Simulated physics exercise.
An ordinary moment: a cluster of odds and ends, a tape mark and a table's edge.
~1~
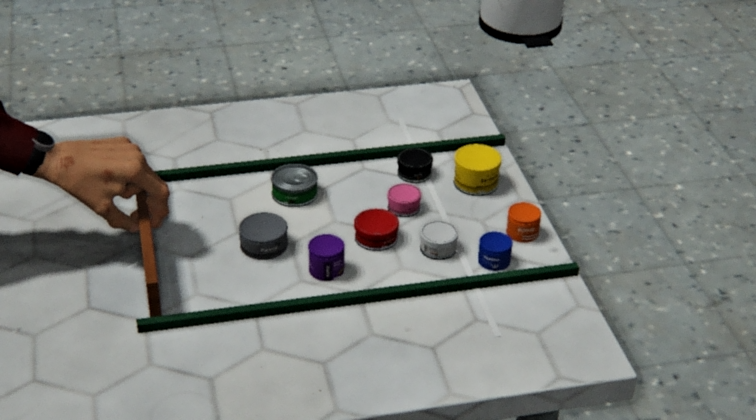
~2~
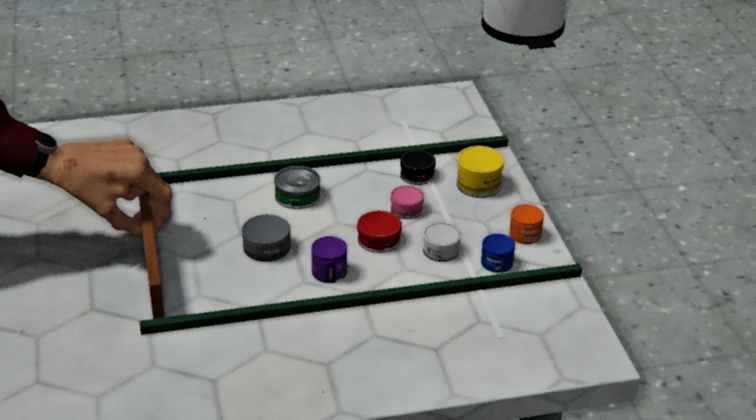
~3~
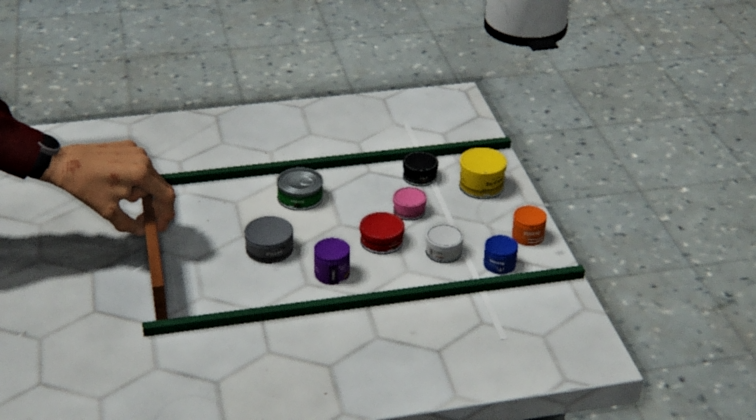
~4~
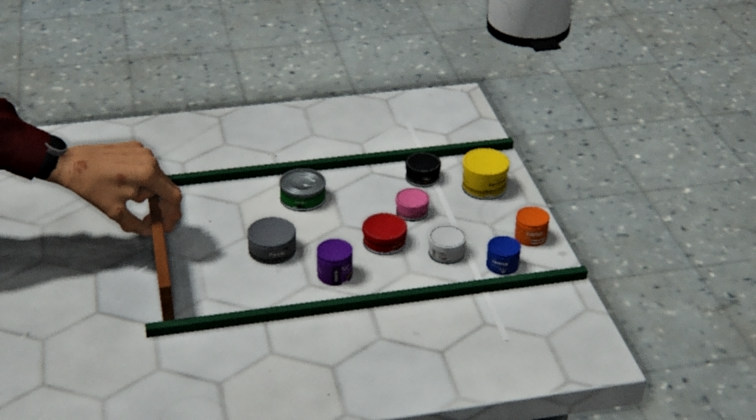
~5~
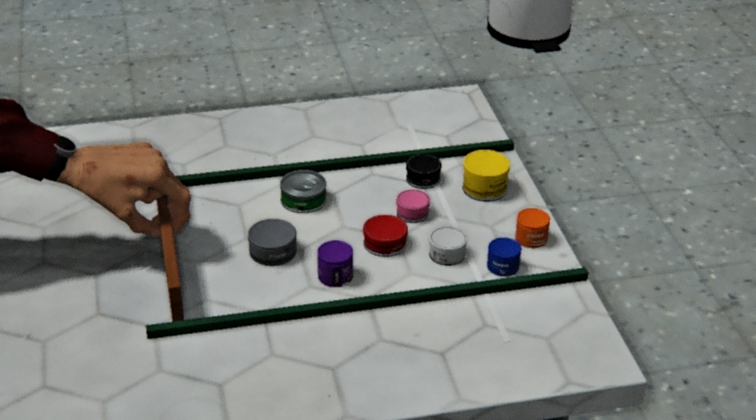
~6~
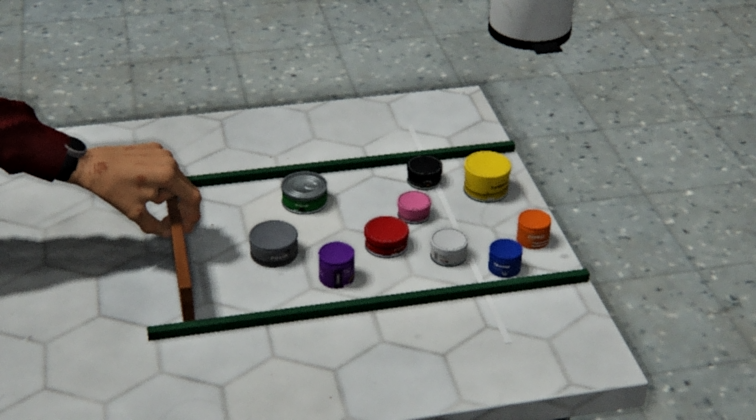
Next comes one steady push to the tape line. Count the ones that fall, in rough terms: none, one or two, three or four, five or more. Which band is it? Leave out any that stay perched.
Mind you, the pieces that take the plunge come to zero.
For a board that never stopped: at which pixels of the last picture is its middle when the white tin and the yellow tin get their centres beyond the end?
White tin over the end: About (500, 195). Yellow tin over the end: About (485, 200).
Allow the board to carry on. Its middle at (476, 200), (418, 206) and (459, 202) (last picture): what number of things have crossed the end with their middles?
Middles past end - pos 1: 1, pos 2: 0, pos 3: 0.
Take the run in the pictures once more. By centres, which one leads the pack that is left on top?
Orange tub.
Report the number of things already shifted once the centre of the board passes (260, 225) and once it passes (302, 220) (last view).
1 by the first point, 2 by the second.
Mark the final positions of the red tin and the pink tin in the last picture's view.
The red tin at (523, 219), the pink tin at (476, 195).
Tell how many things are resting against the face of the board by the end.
That makes 3.
Soon after, none off yet; orange tub at rest near (534, 229); yellow tin at rest near (487, 177); blue tub at rest near (505, 259).
At rest, the number that fall off is zero.
